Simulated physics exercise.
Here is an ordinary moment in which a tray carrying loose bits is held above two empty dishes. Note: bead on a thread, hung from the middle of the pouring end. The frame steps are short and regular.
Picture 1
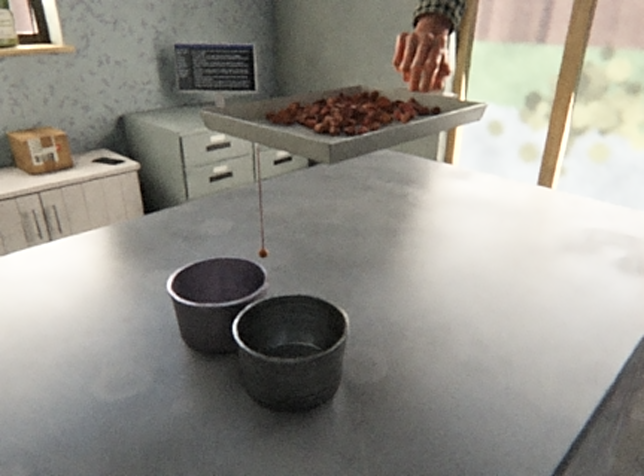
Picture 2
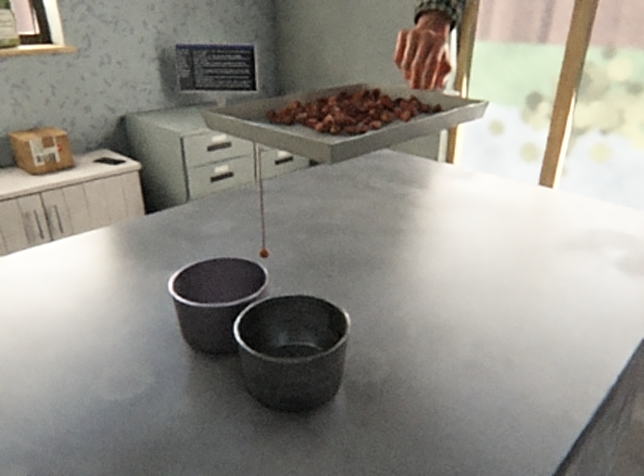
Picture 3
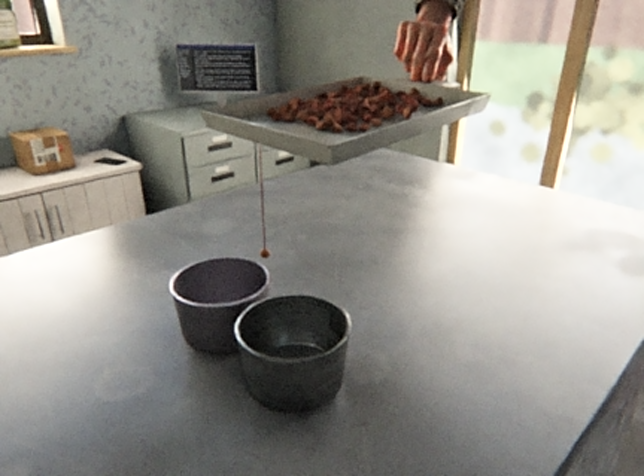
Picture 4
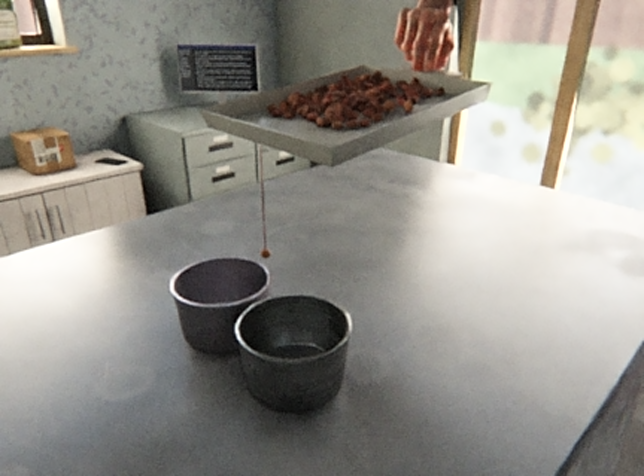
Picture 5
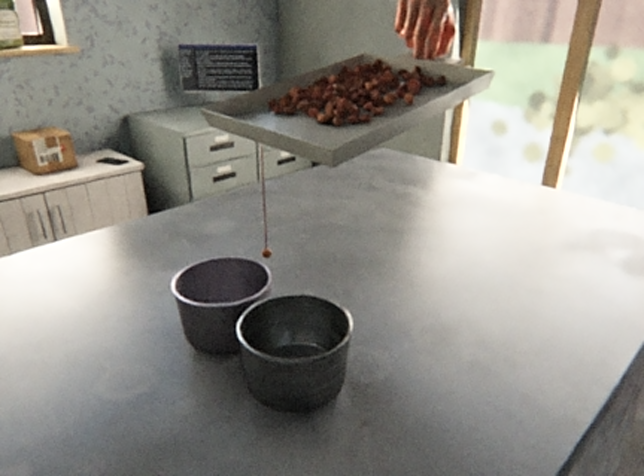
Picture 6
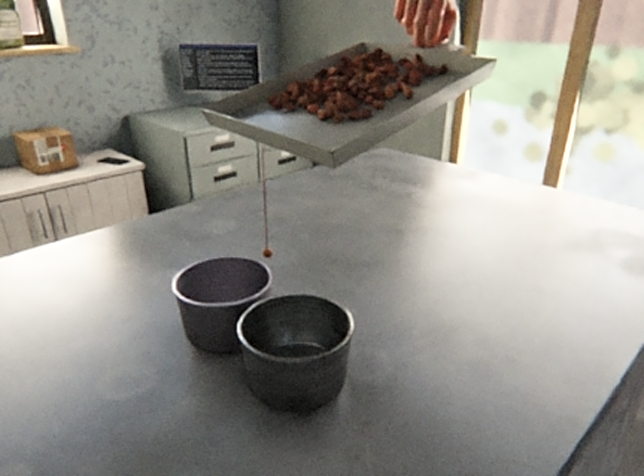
To begin with, a hand steadies a shallow metal tray of reddish-brown bits, held nearly flat above two empty dark dishes, a bead hanging on a thread from its near end. Then the hand gradually raises the far end, and the tray slopes slightly toward its near right corner while the dishes stay put.
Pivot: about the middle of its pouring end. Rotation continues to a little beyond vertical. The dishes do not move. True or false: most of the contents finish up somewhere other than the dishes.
False.
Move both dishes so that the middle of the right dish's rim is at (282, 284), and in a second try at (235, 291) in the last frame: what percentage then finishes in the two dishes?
Trial 1 near 40 percent, trial 2 near 60 percent.
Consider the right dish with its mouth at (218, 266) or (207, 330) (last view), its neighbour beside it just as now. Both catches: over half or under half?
Shy of half, then shy of half.
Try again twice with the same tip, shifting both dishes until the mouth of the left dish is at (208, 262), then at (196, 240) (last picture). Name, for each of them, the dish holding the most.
Try 1: The rightmost dish; try 2: The rightmost dish.
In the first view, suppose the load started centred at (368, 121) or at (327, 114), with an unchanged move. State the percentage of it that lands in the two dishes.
You'd get 80 % the first time and 80 % the second.
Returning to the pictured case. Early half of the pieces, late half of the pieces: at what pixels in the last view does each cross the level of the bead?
First close to (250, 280), next close to (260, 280).
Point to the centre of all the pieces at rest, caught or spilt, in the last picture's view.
It settles centred around (249, 336).
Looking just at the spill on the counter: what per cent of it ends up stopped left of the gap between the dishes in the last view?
Reading: Around 70 %.
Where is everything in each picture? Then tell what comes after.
In the first picture, corners of the pouring end at (205, 110) and (331, 142), level; middle of the load at (356, 110), bits of crushed brick; left dish at (180, 318); right dish at (249, 371); bead on its thread at (263, 253).
In the second picture, corners of the pouring end at (206, 110) and (331, 142), level; middle of the load at (357, 108).
In the third picture, corners of the pouring end at (206, 110) and (332, 143), tipped barely, lowest at the right corner; middle of the load at (358, 103).
In the fourth picture, corners of the pouring end at (206, 109) and (332, 145), tipped a little, lowest at the right corner; middle of the load at (358, 96).
In the fifth picture, corners of the pouring end at (206, 108) and (332, 146), tipped a little, lowest at the right corner; middle of the load at (359, 88).
In the sixth picture, corners of the pouring end at (206, 107) and (332, 148), tipped a little, lowest at the right corner; middle of the load at (359, 80); left dish at (184, 317); right dish at (253, 371).
Soon after the last picture, tray tipped steeply; nearly all on the tray; a small part in the air.
A little later, tray tipped right over; about two thirds on the tray; a small part in the right dish; a small part in the left dish; a stray few outside both; a small part in the air.
Later still, tray tipped past a quarter turn; about a third in the right dish; about half in the left dish; a small part outside both; a stray few in the air.
At rest, tray tipped past a quarter turn; about a third in the right dish; about half in the left dish; a small part outside both; a stray few in the air.
